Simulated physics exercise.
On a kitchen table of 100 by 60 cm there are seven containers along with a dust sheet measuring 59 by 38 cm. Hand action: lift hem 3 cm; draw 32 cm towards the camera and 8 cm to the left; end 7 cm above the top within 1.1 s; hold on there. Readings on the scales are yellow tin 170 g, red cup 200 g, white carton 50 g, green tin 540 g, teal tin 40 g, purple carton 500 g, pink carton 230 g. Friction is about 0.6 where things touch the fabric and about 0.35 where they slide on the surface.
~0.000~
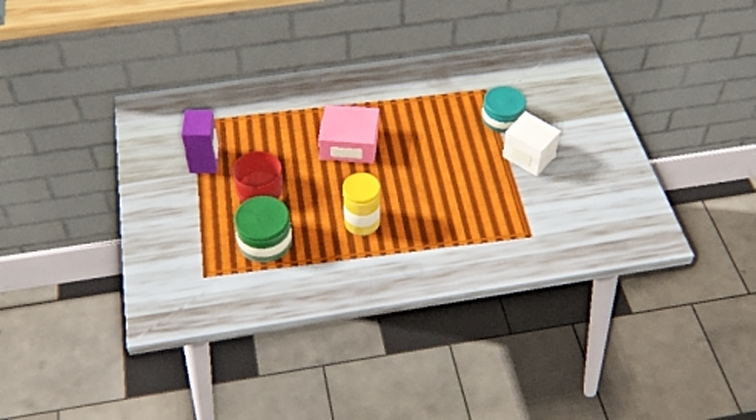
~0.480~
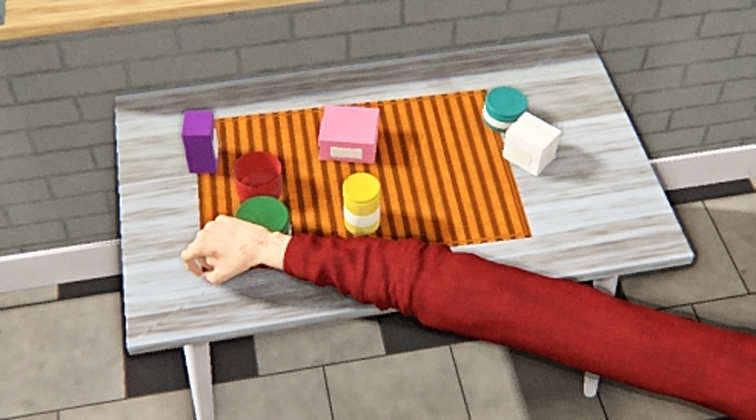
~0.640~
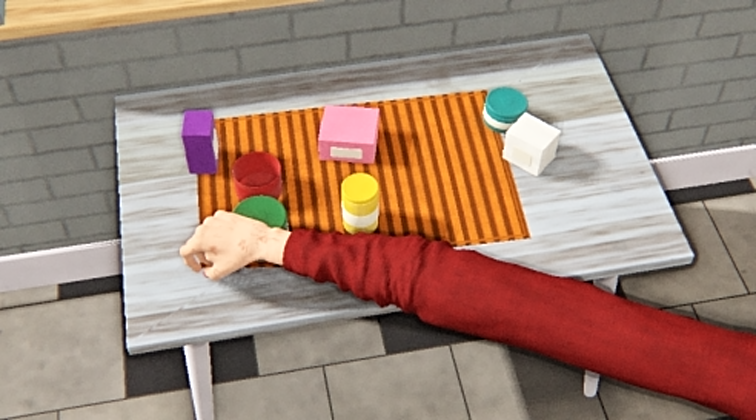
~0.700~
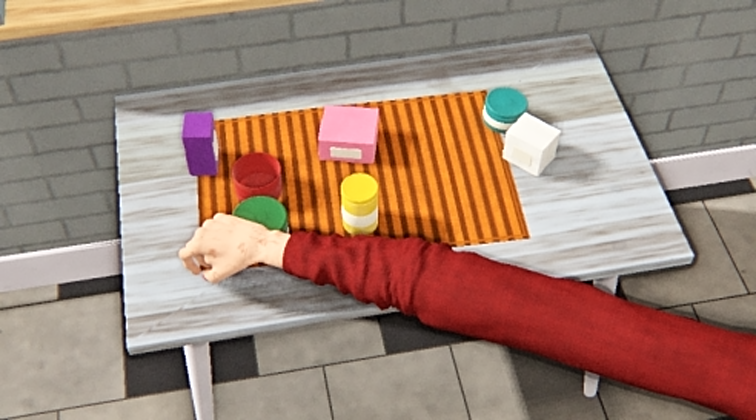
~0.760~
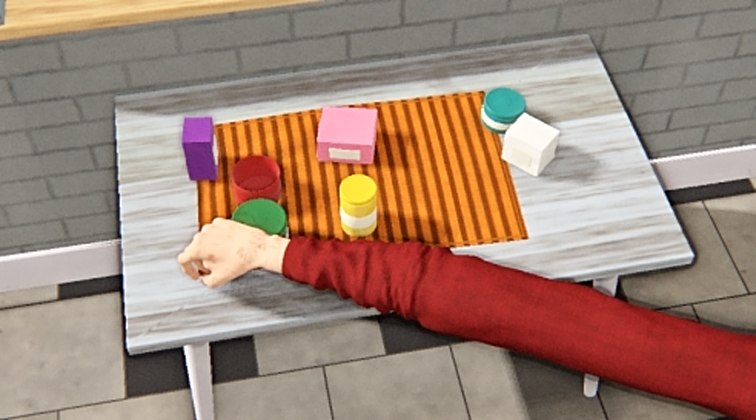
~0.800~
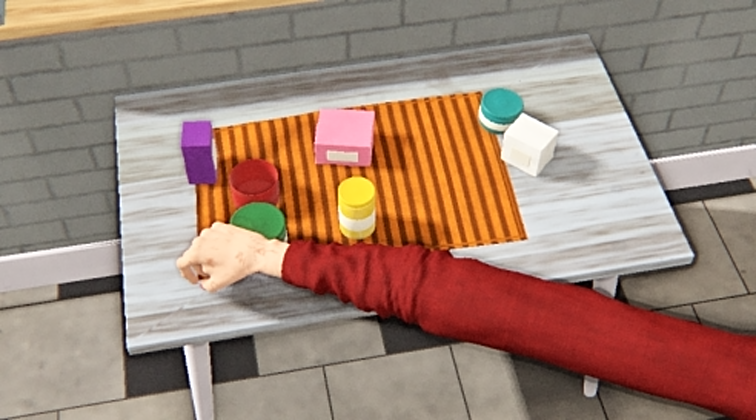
Red-sleeved arm reaching over a kitchen table, gripping an orange striped cloth's near edge and drawing it slightly forward with its containers.
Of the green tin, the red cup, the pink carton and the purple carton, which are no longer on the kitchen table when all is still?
When all is still: The green tin - no longer on it, the red cup - no longer on it, the pink carton - no longer on it, the purple carton - no longer on it.
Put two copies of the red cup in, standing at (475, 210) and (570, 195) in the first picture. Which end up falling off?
Log, listed order - lost / kept.
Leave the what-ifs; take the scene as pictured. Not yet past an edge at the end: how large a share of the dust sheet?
I'd say close to 0 per cent of it.
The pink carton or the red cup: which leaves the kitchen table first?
The red one.
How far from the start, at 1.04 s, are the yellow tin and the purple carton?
Roughly yellow tin 8 cm and purple carton 15 cm.
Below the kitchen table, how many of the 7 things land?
That gives 5.
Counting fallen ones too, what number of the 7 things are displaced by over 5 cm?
After counting, the figure is 6.
At 1.0 s, 100 % of the dust sheet is still over the top; purple carton 13 cm off its start, red cup 12 cm off its start, green tin 11 cm off its start.
At 1.3 s, 85 % of the dust sheet is still over the top; purple carton 24 cm off its start, red cup 23 cm off its start, pink carton 20 cm off its start.
At 1.5 s, 55 % of the dust sheet is still over the top; purple carton 36 cm off its start at (129, 277), red cup 34 cm off its start at (201, 326), pink carton 32 cm off its start at (276, 249).
At 1.7 s, 15 % of the dust sheet is still over the top; pink carton 49 cm off its start, purple carton 47 cm off its start, red cup over the edge.
At 3.3 s, 0 % of the dust sheet is still over the top; pink carton over the edge, purple carton over the edge, red cup over the edge, green tin over the edge.
